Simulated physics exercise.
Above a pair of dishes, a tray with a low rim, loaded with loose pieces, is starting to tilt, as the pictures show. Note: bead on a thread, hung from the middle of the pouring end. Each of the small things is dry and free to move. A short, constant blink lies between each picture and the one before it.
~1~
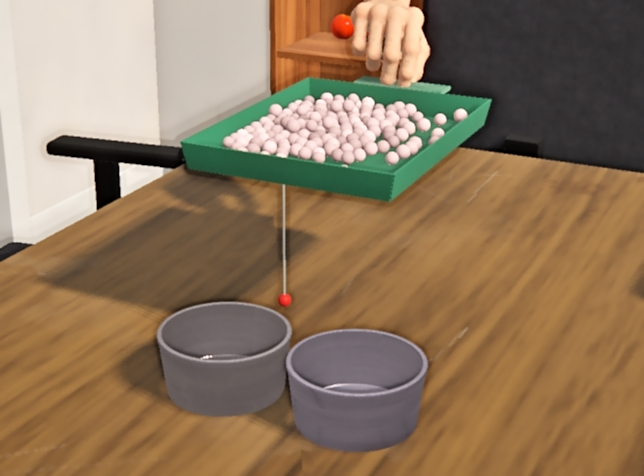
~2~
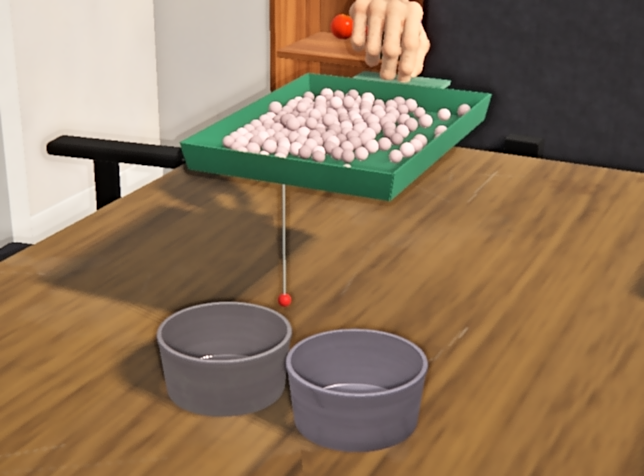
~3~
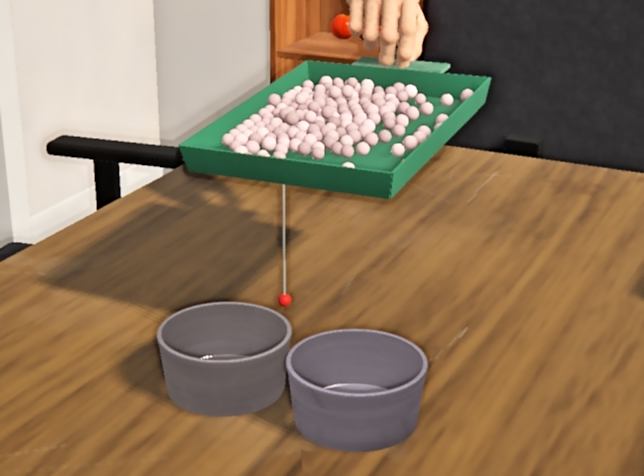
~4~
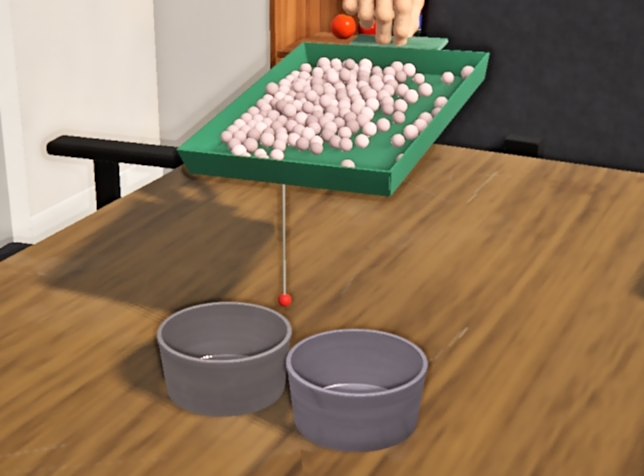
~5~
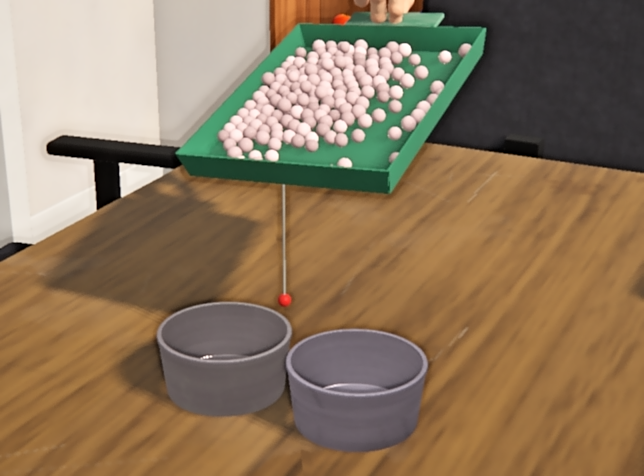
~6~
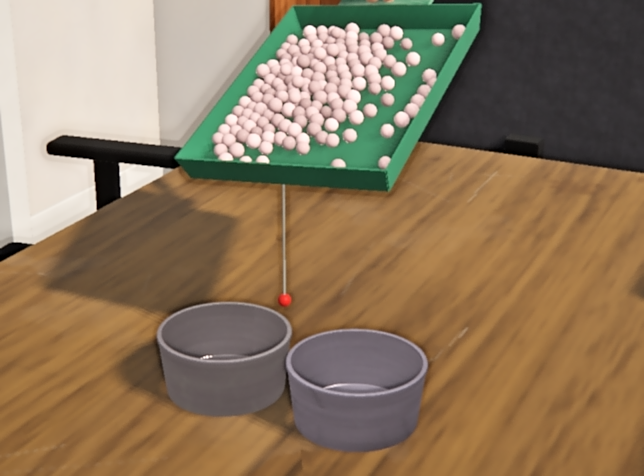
A green tray of pale pink beads hangs over a brown wooden table, seen from slightly above by a still camera, with a black armrest at left. Below it, a red bead hangs on a thread above two round dishes, grey at left and purplish grey at right. Beside a red ball, a hand rises out of view as the tray's far end lifts, its near edge dips leftward, and the beads shift slightly toward the near left.
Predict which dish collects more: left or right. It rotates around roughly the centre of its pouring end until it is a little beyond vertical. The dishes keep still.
Left.
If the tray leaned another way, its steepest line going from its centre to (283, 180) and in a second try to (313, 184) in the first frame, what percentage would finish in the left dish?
I'd expect around 50 in a hundred first and around 30 in a hundred second.
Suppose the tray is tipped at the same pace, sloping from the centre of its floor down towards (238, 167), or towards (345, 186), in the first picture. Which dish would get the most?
First case: The dish at left. Second case: The dish at right.
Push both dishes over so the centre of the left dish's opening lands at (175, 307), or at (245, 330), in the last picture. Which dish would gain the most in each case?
First try: The leftmost dish. Second try: The leftmost dish.
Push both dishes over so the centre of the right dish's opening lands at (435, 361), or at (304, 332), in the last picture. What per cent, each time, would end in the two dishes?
You'd get near 10 percent first and near 50 percent next.
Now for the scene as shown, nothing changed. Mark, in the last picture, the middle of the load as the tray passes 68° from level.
Its middle sits at about pixel (241, 148).
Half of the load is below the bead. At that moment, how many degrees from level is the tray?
I'd put it at about 95 degrees.
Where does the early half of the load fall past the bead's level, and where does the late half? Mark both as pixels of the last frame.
I'd say around (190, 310) at first, then around (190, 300).
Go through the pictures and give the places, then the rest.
In the first picture, corners of the pouring end (188, 141) and (391, 172), level; middle of the load (322, 128), sugar pearls; left dish (192, 382); right dish (328, 416); bead on its thread (284, 300).
In the second picture, corners of the pouring end (188, 141) and (390, 171), level; middle of the load (322, 126).
In the third picture, corners of the pouring end (187, 144) and (389, 170), tipped barely, lowest at the left corner; middle of the load (321, 118), about a tenth on the move.
In the fourth picture, corners of the pouring end (185, 147) and (387, 168), tipped a little, lowest at the left corner; middle of the load (320, 106), about a tenth on the move.
In the fifth picture, corners of the pouring end (184, 151) and (385, 167), tipped clearly, lowest at the left corner; middle of the load (315, 96), about a tenth on the move.
In the sixth picture, corners of the pouring end (182, 155) and (382, 166), tipped clearly, lowest at the left corner; middle of the load (308, 90), almost all on the move; left dish (192, 382); right dish (328, 416).
Just after the last frame, tray tipped steeply; the larger part on the tray; just a few outside both; about a tenth in the air.
A moment on, tray tipped past a quarter turn; about a tenth on the tray; just a few in the right dish; roughly half in the left dish; roughly a quarter outside both; about a tenth in the air.
Further on, tray tipped past a quarter turn; just a few in the right dish; roughly half in the left dish; roughly a third outside both.
When it is over, tray tipped past a quarter turn; just a few in the right dish; roughly half in the left dish; roughly a third outside both.
